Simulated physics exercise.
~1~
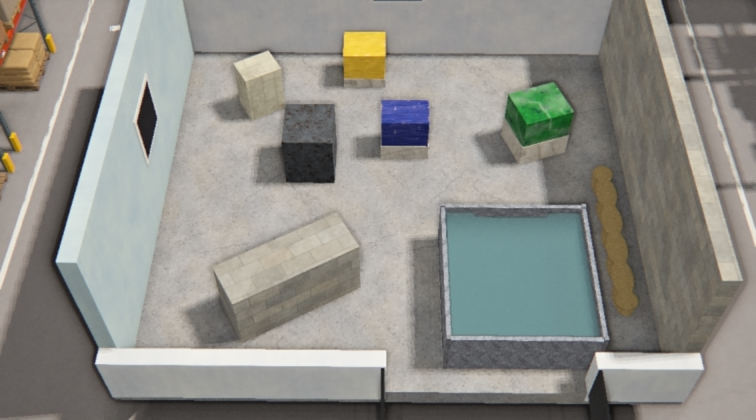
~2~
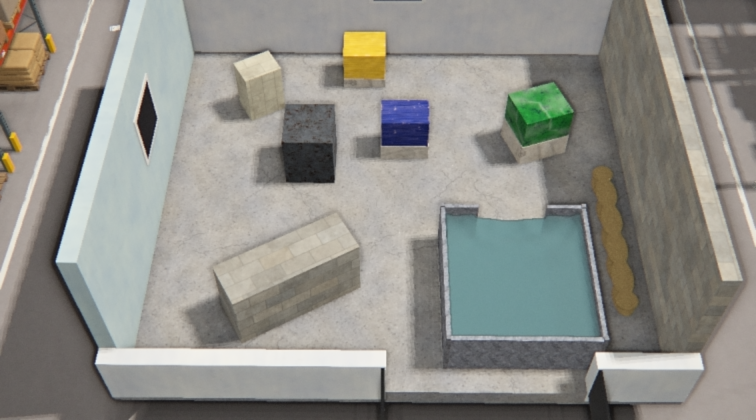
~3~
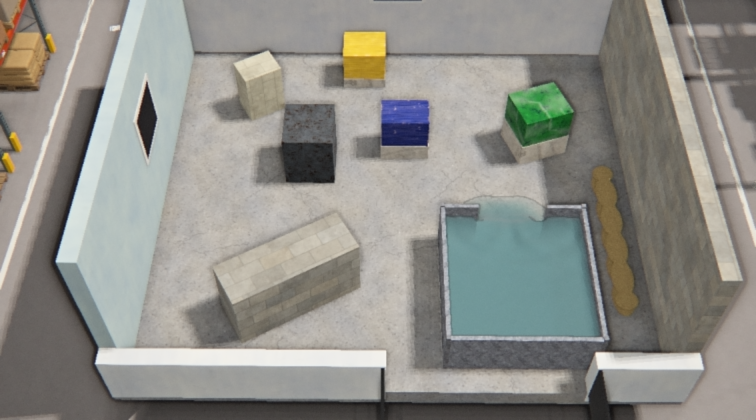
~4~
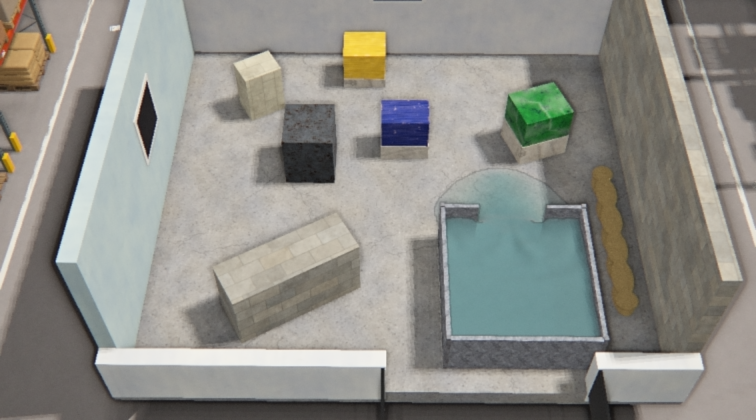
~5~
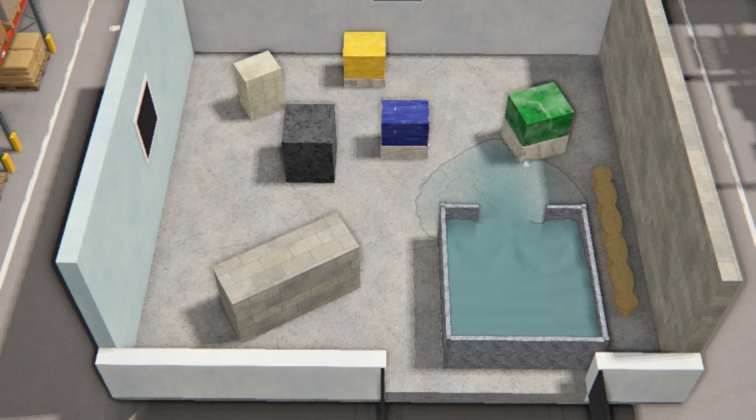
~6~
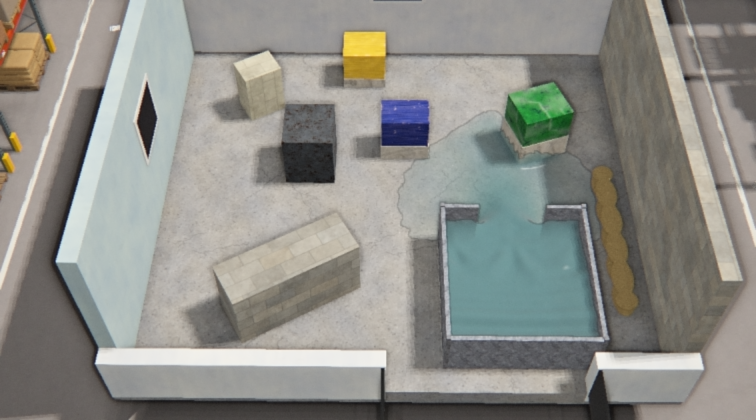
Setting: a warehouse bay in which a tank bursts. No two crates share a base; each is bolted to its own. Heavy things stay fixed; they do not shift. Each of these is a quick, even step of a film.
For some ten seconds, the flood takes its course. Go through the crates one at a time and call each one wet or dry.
The yellow crate is wet. The green crate is dry. The blue crate is dry.
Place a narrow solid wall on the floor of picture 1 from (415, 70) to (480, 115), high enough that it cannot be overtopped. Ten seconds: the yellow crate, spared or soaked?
Then the yellow crate is reached.
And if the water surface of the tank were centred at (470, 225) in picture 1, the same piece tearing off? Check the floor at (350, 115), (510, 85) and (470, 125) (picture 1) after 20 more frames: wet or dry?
As listed: Flooded, wet, covered.
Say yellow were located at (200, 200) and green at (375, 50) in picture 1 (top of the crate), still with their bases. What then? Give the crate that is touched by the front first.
First: The blue-painted one.
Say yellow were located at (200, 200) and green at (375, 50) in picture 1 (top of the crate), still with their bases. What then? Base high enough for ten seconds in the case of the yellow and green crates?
The yellow one is left dry, while the green one is left dry.
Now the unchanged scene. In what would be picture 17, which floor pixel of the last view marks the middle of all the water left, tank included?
That comes out near (498, 221).
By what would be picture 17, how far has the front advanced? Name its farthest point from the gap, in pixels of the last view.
Close to (301, 53), I think.
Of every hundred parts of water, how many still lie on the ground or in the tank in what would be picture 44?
Roughly 100 out of every hundred parts.
A moment on, water covers 25 % of the floor; the yellow crate not reached, the green crate water round its plinth, the blue crate water round its plinth.
Next, water covers 35 % of the floor; the yellow crate water round its plinth, the green crate water round its plinth, the blue crate water round its plinth.
Then, water covers 50 % of the floor; the yellow crate water round its plinth, the green crate water round its plinth, the blue crate water round its plinth.
Later, water covers 75 % of the floor; the yellow crate water round its plinth, the green crate water round its plinth, the blue crate water round its plinth.
In the end, water covers 90 % of the floor; the yellow crate was topped, the green crate stayed above the water, the blue crate stayed above the water.
